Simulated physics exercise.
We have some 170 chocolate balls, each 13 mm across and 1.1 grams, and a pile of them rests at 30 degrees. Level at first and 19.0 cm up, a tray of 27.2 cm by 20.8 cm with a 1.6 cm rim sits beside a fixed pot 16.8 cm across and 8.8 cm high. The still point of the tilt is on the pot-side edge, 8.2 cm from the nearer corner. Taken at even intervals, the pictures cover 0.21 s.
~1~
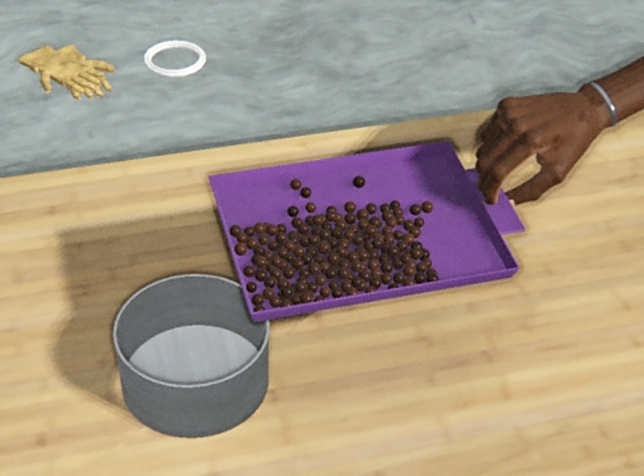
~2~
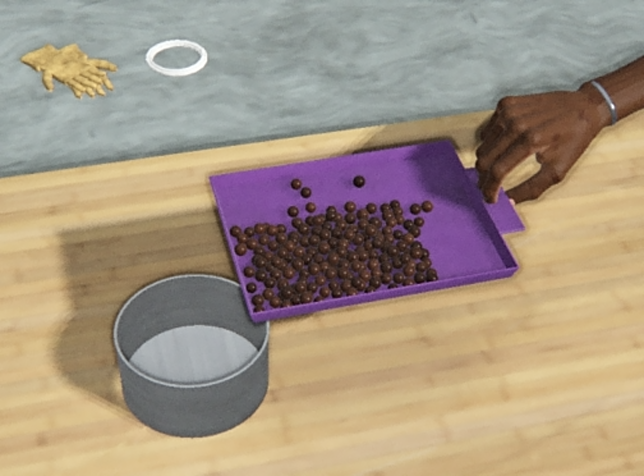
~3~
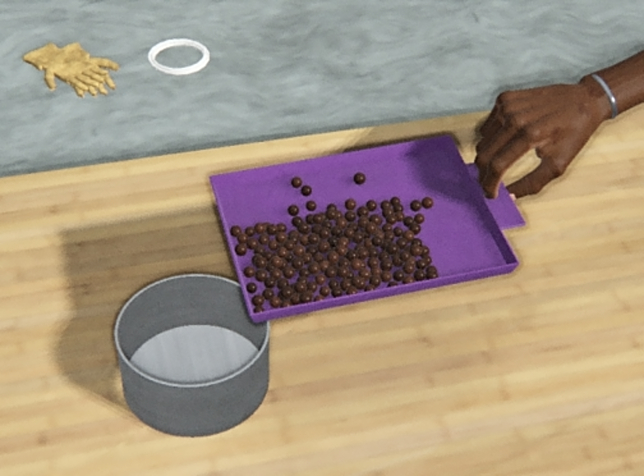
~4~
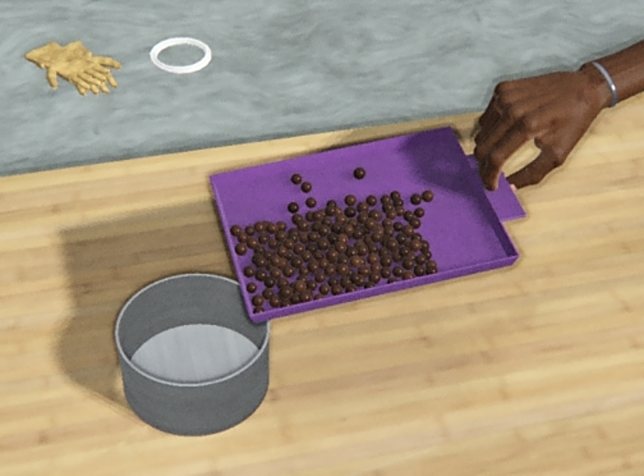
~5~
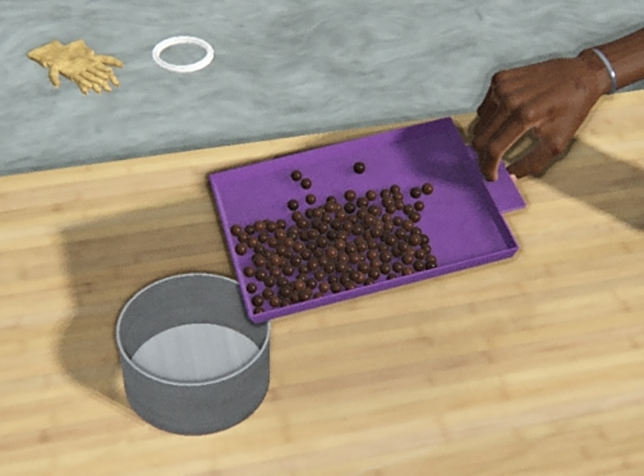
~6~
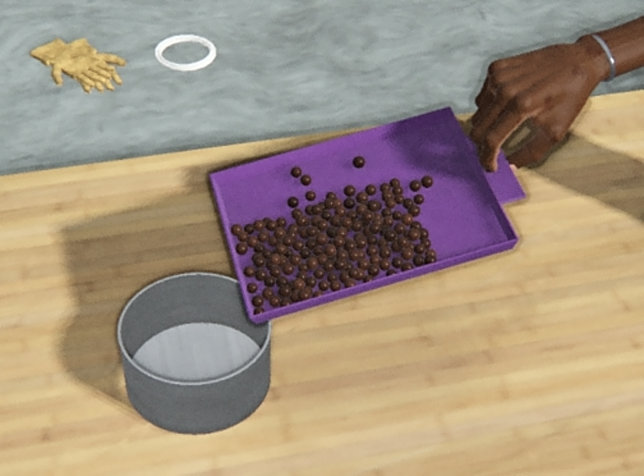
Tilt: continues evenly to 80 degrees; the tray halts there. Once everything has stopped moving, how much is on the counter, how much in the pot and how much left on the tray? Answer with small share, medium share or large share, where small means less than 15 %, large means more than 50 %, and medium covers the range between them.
Counter - medium share; pot - large share; tray - small share.
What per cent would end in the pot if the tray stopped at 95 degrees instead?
That comes out at some 60 per cent.
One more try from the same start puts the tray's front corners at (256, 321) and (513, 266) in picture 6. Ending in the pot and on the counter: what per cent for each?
Final per cent - pot 0, counter 100.
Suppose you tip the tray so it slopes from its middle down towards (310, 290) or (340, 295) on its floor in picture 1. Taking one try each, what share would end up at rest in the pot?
About 10 and 5 per cent.
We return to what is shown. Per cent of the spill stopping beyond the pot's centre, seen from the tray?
Around 70 in a hundred.
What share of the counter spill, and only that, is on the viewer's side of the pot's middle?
Roughly 100 percent of the spill.
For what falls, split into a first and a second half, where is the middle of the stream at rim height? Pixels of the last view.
Near (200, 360) at first, near (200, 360) afterwards.
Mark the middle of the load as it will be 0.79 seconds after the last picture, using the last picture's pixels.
Approximately (252, 253) in the final picture.
Then, 0.47 s after the last picture, tilt 44 degrees; the tray holds 100 %, the pot 0 %.
Then, 0.79 s after the last picture, tilt 66 degrees; the tray holds 80 %, the pot 5 %.
Then, 1.20 s after the last picture, tilt 80 degrees; the tray holds 20 %, the pot 40 %.
In the end, counter 40 %, pot 60 %, tray 0 %.
